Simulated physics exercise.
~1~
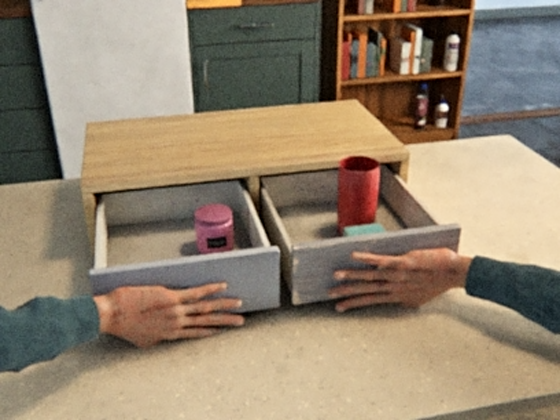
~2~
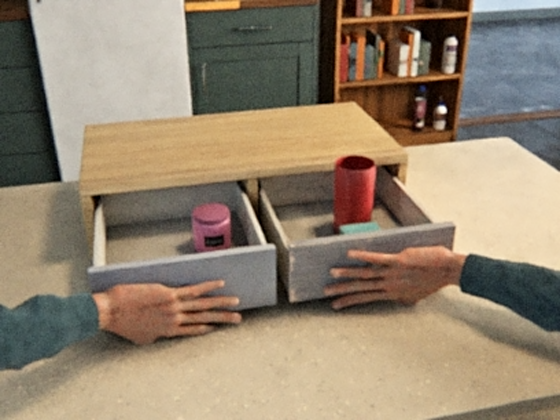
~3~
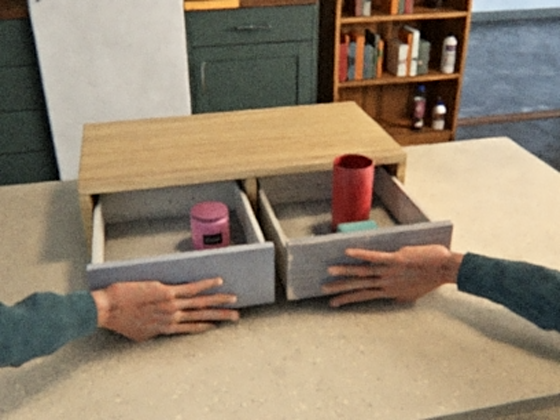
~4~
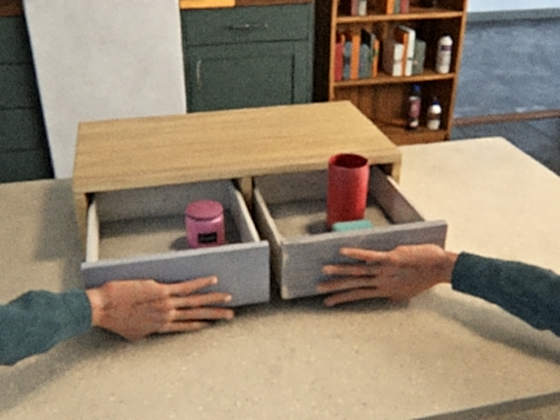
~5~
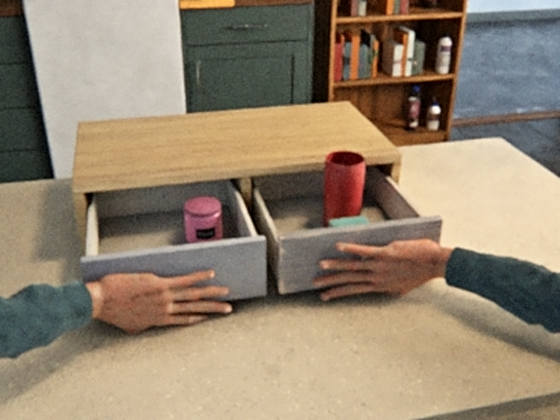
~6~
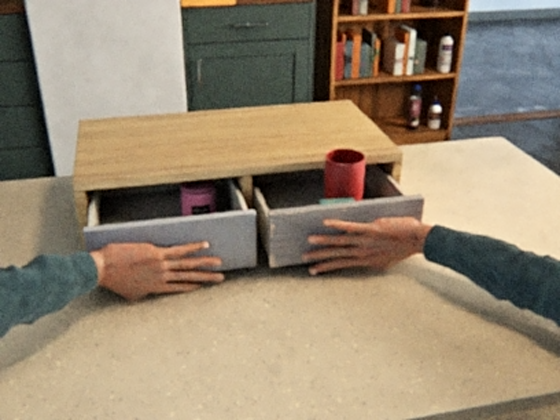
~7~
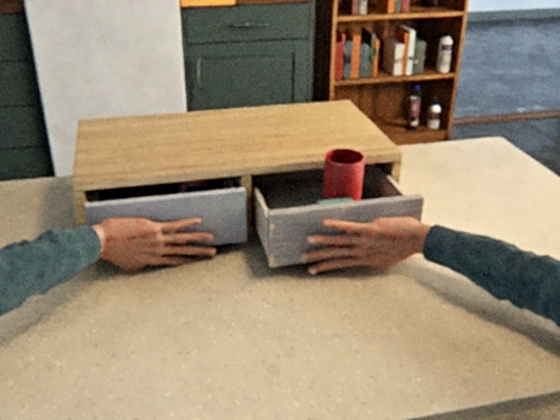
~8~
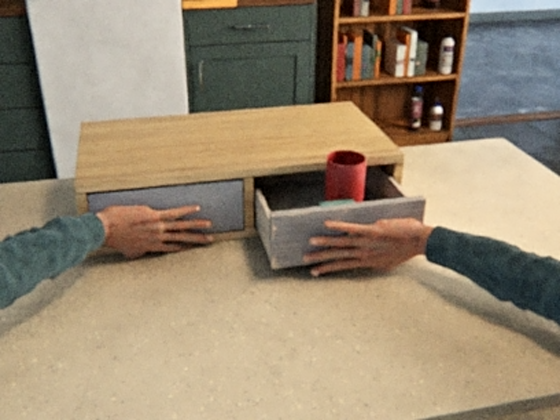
At the start, a wooden chest on a pale counter has two grey-fronted drawers pulled open, with a pink jar in the left one and a tall red beaker beside a small turquoise block in the right. A hand in a dark green sleeve rests against each drawer front. After a still moment, both hands begin to push, and the drawers slide inward together. The right drawer soon stops partway, while the left keeps moving and the pink jar disappears beneath the chest top. Finally, the left drawer sits flush, but the right remains ajar, its red beaker still standing upright in view.
